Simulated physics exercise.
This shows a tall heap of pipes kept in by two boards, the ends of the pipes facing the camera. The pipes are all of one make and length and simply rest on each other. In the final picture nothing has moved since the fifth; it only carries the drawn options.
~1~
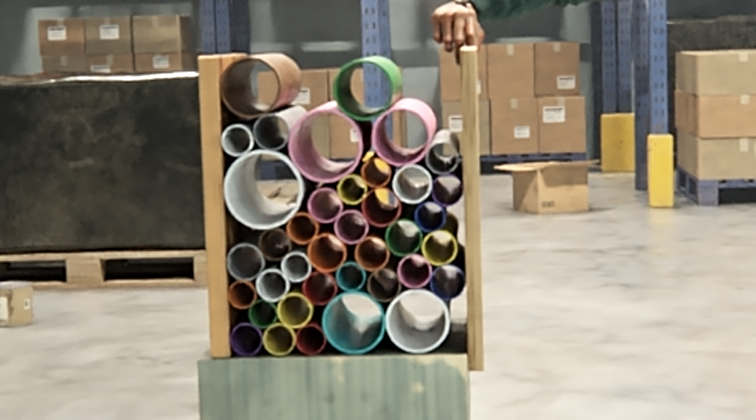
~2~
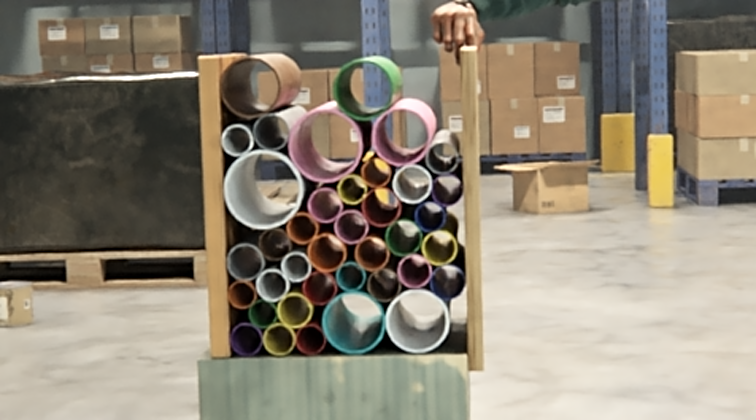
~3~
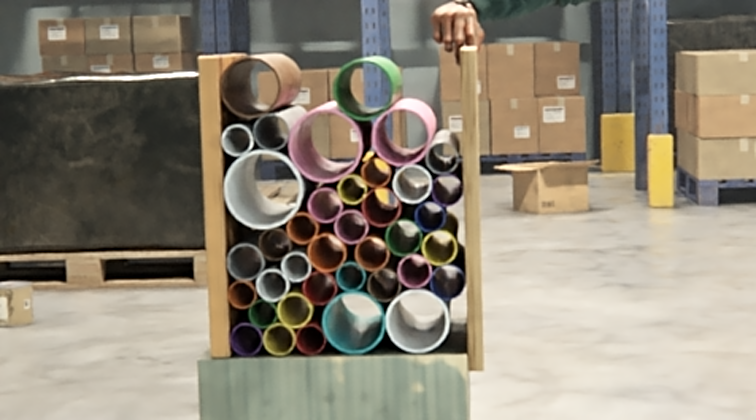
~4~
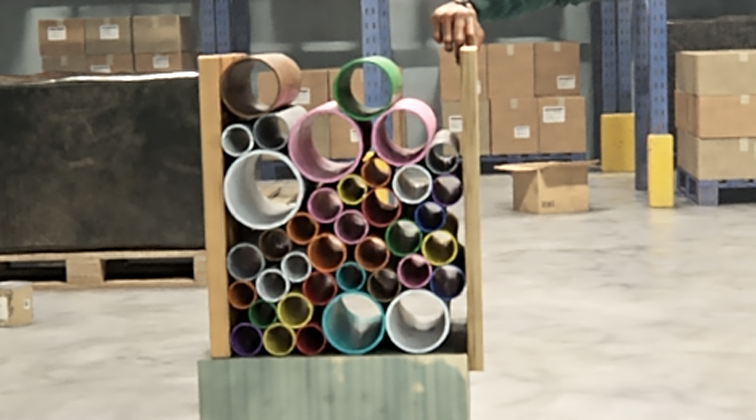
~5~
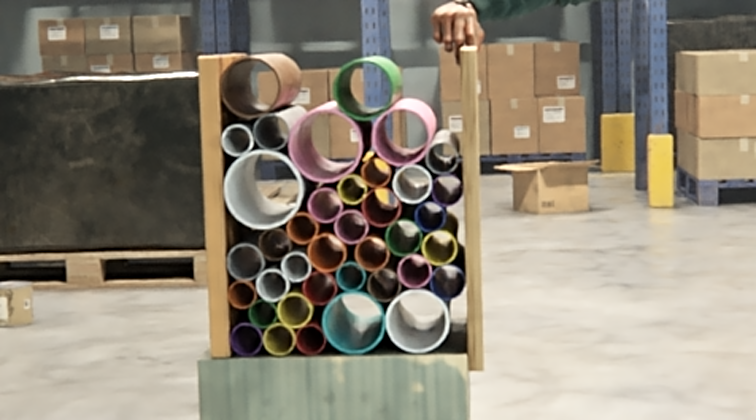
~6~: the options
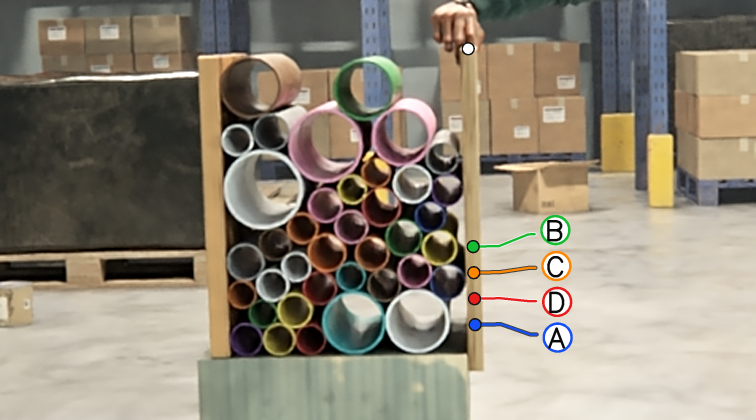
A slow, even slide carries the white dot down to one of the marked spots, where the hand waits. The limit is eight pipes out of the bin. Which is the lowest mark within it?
Lower it to B and no more.
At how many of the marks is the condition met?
One of them.
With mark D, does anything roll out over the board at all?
Yes, at D.
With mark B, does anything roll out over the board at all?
Yes, at B.
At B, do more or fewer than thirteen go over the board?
Fewer than thirteen.
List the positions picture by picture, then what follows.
The first picture shows a grey pipe (272, 132); side board (473, 198); a purple pipe (247, 339).
The second picture shows a purple pipe (247, 339); a yellow pipe (294, 310).
The third picture shows a white pipe (273, 285); a pink pipe (415, 271).
The fourth picture shows a pink pipe (352, 227); a white pipe (263, 189).
The fifth picture shows a pink pipe (326, 145); a grey pipe (272, 132); side board (473, 198).
On the marked copy, A at (475, 325); B at (473, 247); C at (474, 273); D at (474, 299); the white dot at (468, 49).
With B. Early on, top of the board (462, 142).
Further on, top of the board (465, 243).
At the end, top of the board (465, 246), six out over the board.
As for the rest, A more than eight out over the board; C more than eight out over the board; D more than eight out over the board.
